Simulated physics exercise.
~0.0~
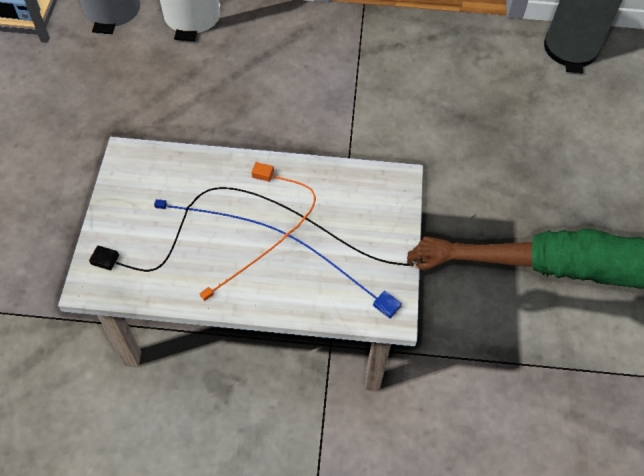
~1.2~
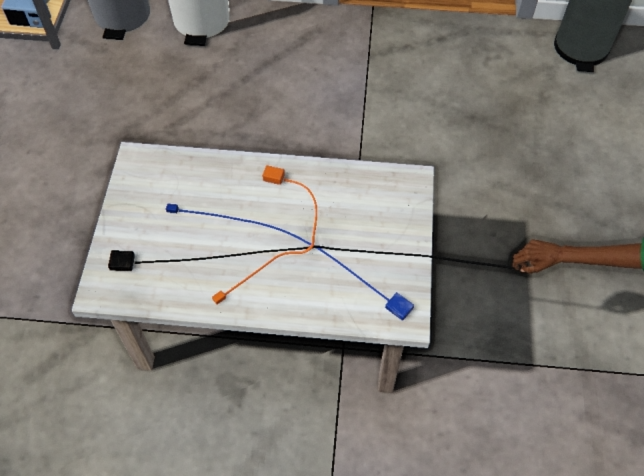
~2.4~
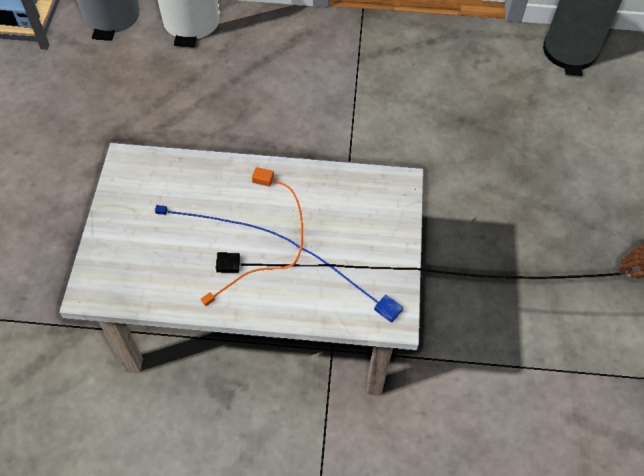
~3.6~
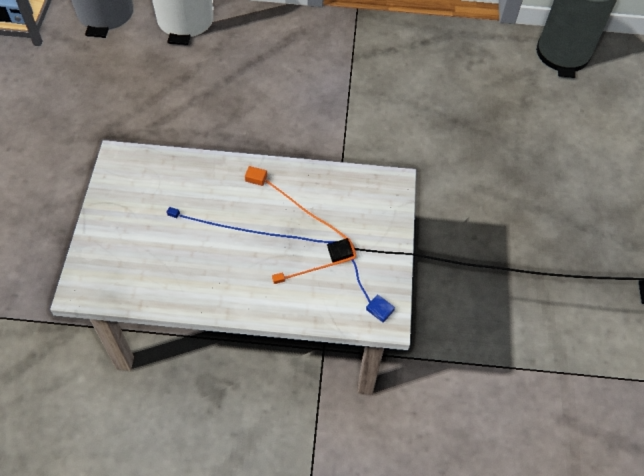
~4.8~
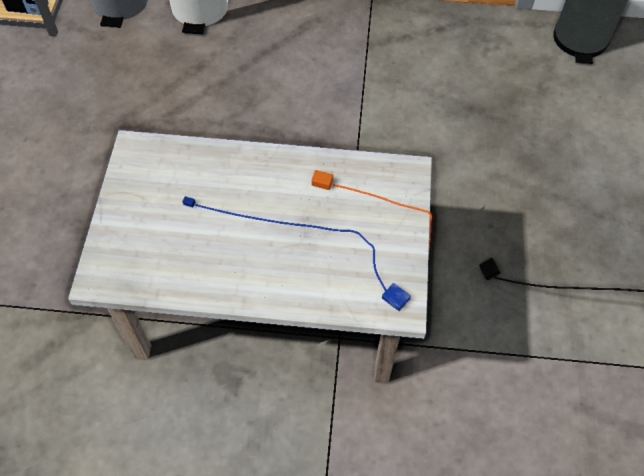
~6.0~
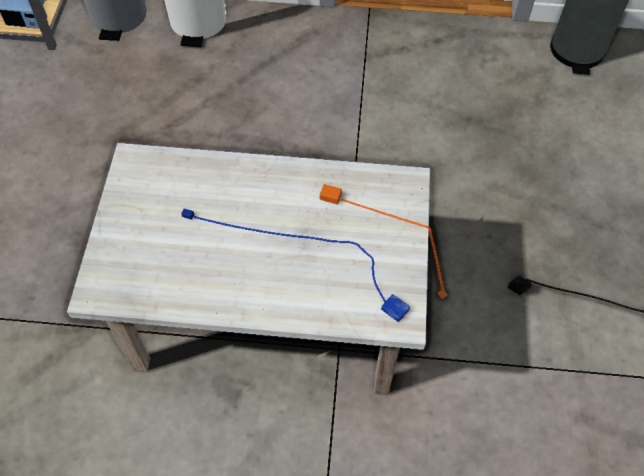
A hand pulled the black cable to the right across a wooden table crossed by orange and blue cables, dragging its charger off the edge; the orange cable shifted too, its plug ending up hanging over the side, while the blue charger stayed put.
